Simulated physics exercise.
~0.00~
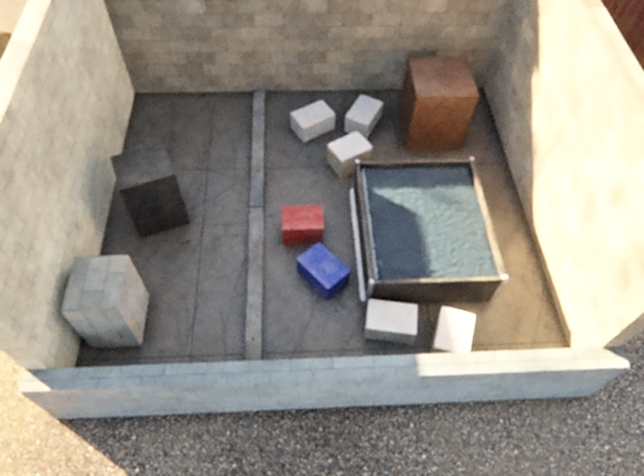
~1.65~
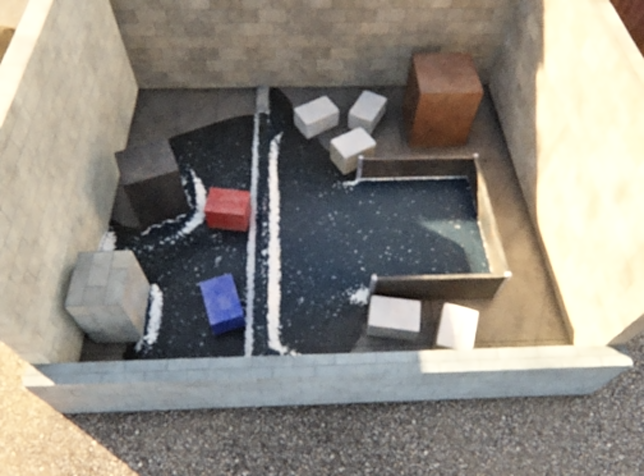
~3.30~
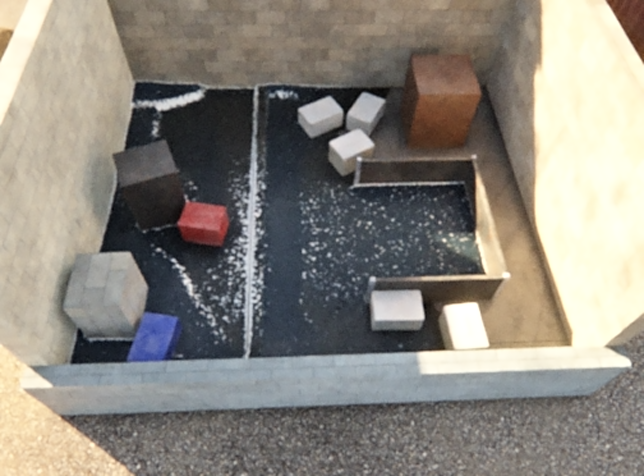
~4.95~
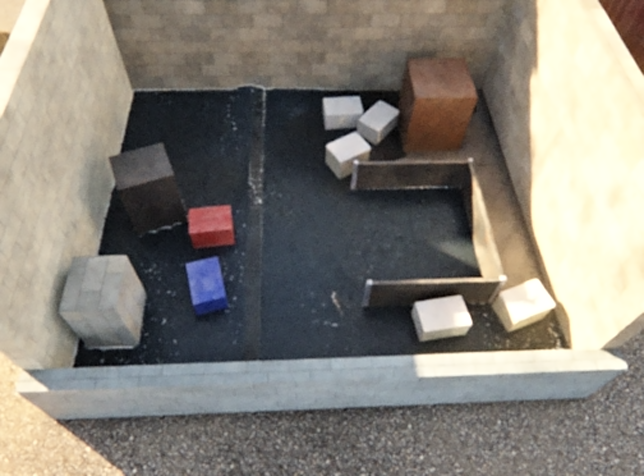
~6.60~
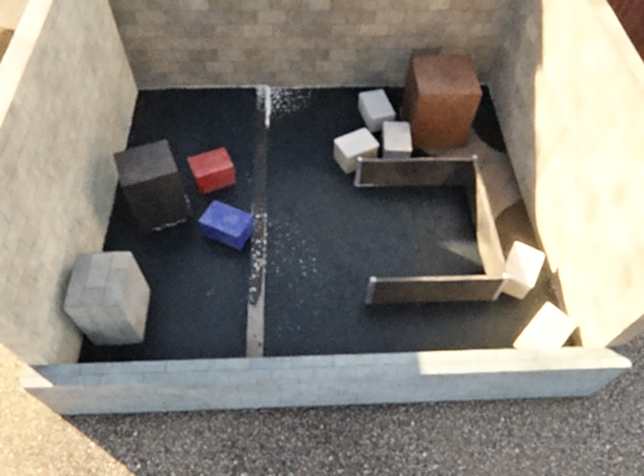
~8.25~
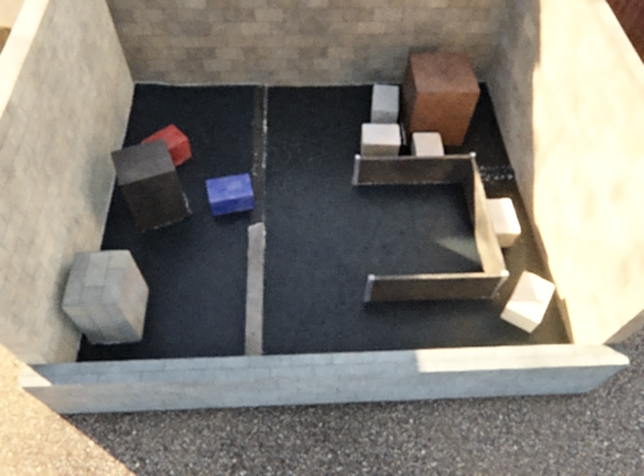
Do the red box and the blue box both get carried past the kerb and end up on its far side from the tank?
Yes, both get past it. The rush of water carries the red box and the blue box over the kerb, and they end up to its left.
